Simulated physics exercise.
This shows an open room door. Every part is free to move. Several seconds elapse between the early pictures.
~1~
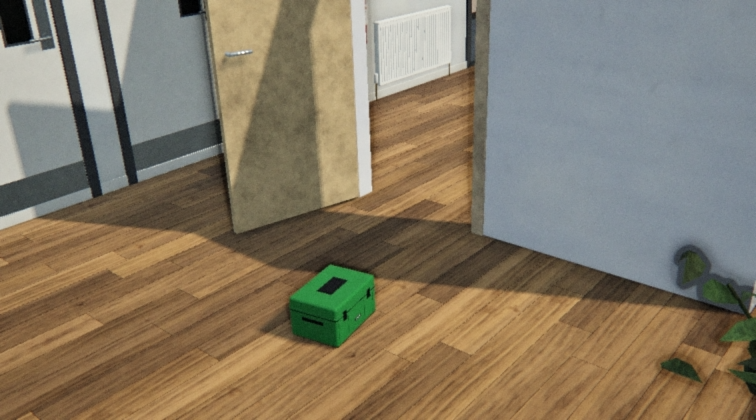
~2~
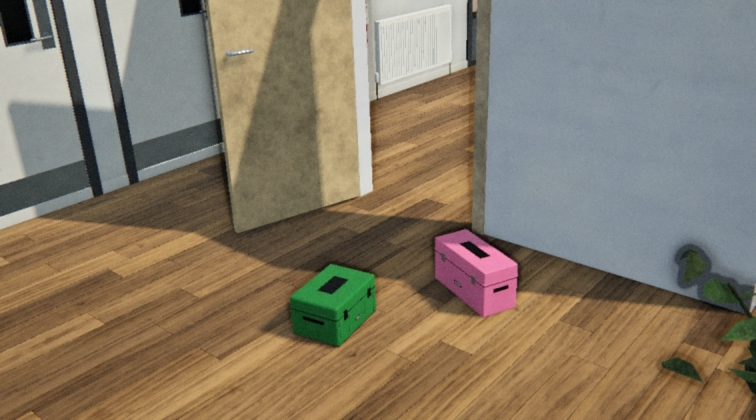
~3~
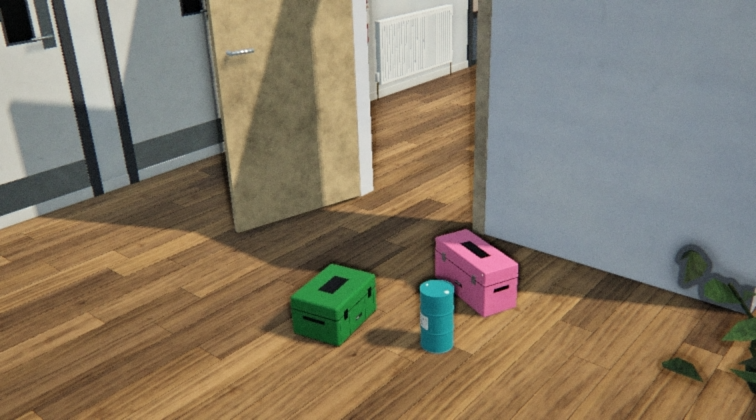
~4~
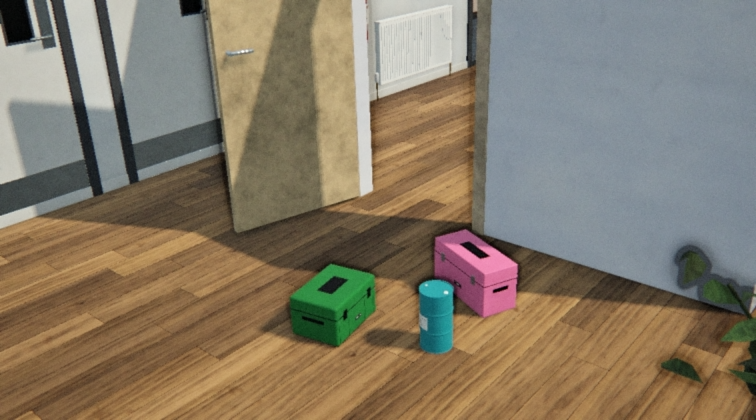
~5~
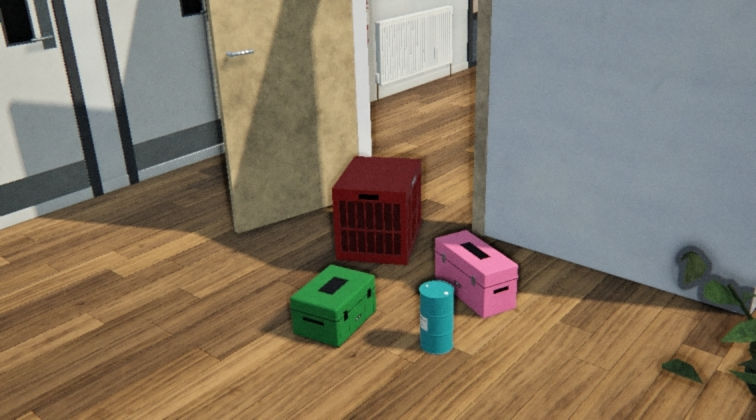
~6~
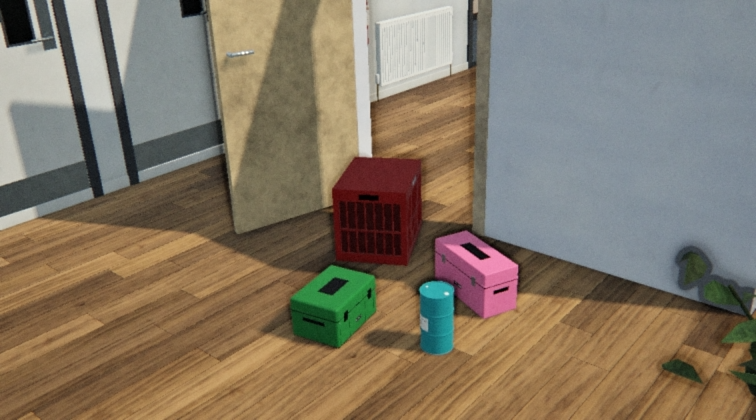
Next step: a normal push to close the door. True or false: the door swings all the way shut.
False - it remains partly open.
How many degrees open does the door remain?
About 55°.
Then, 0.70 s after the last picture, door 88° open.
Then, 1.10 s after the last picture, door 70° open.
At rest, door 57° open; all 4 in place. Seen from the same camera at the end, red chest near (381, 209).
